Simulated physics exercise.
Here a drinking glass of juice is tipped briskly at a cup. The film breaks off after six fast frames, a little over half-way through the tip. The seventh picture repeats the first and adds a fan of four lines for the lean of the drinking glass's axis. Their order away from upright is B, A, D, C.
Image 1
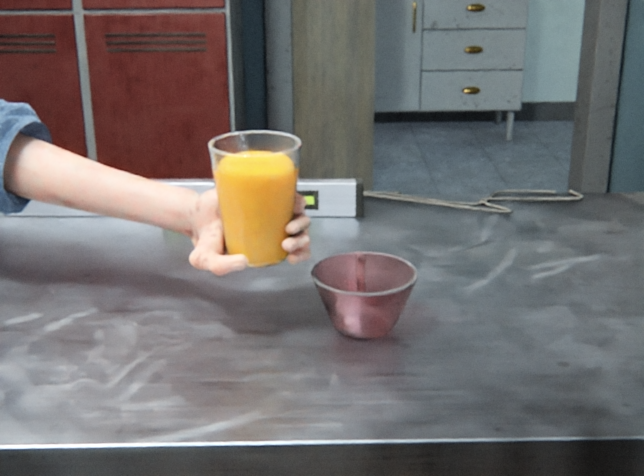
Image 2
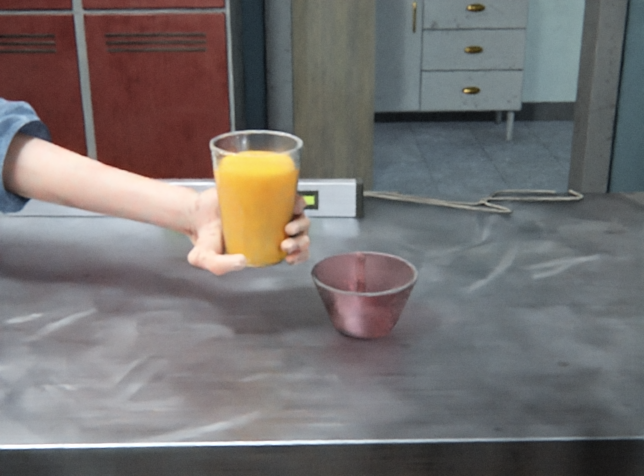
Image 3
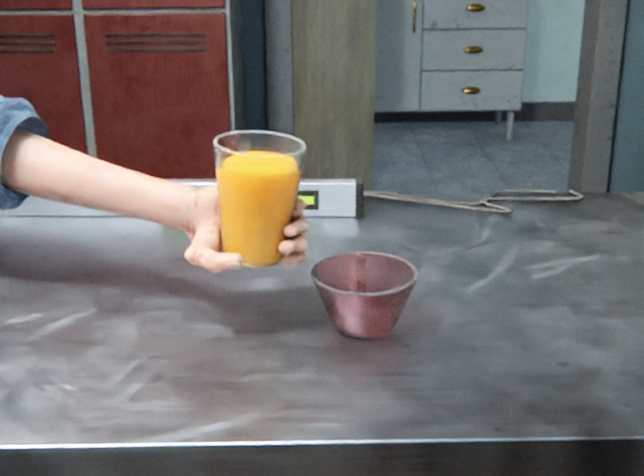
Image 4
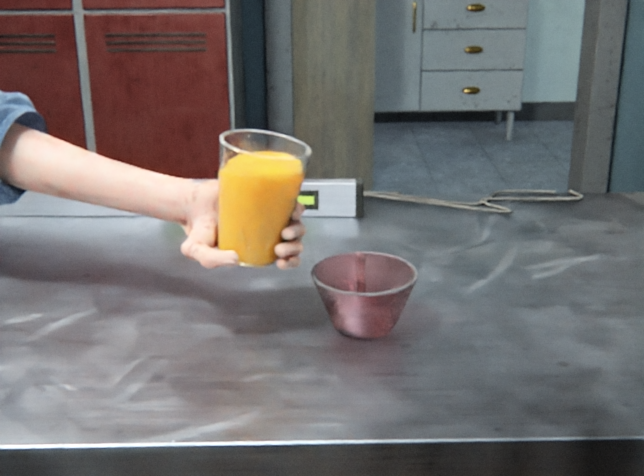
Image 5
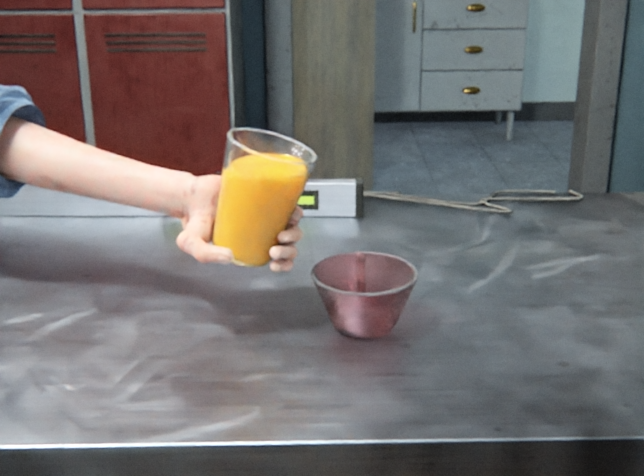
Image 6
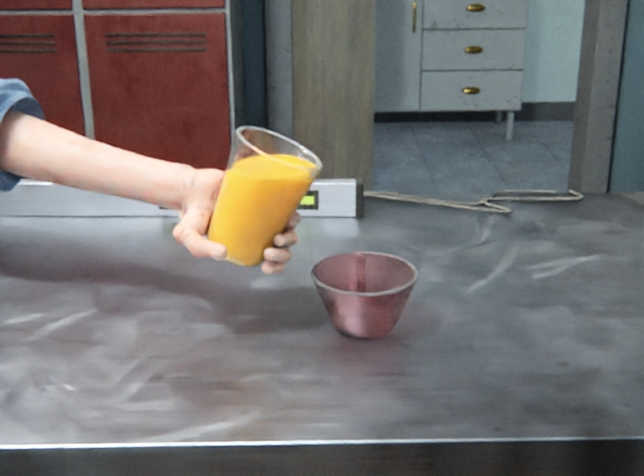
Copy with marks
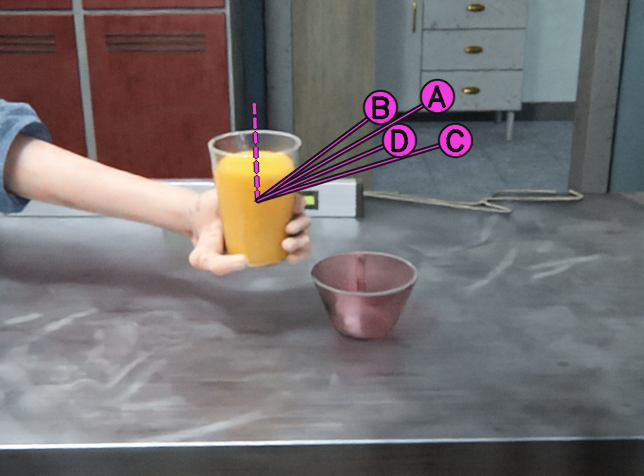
A hand holding a glass of orange juice tilts it rightward near a small pink cup.
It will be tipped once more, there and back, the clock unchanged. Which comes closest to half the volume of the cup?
Best: D.
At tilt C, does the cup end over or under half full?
Over half.
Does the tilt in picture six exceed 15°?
Yes.
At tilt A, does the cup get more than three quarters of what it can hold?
No.
On the marked copy, A at (423, 105); B at (367, 119); C at (439, 145); D at (383, 146).
If A is chosen, the cup ends with about 36 % of what it can hold; 3 % of the juice is spilt.
If B is chosen, the cup ends with about 25 % of what it can hold.
If C is chosen, the cup ends with about 67 % of what it can hold.
If D is chosen, the cup ends with about 50 % of what it can hold.
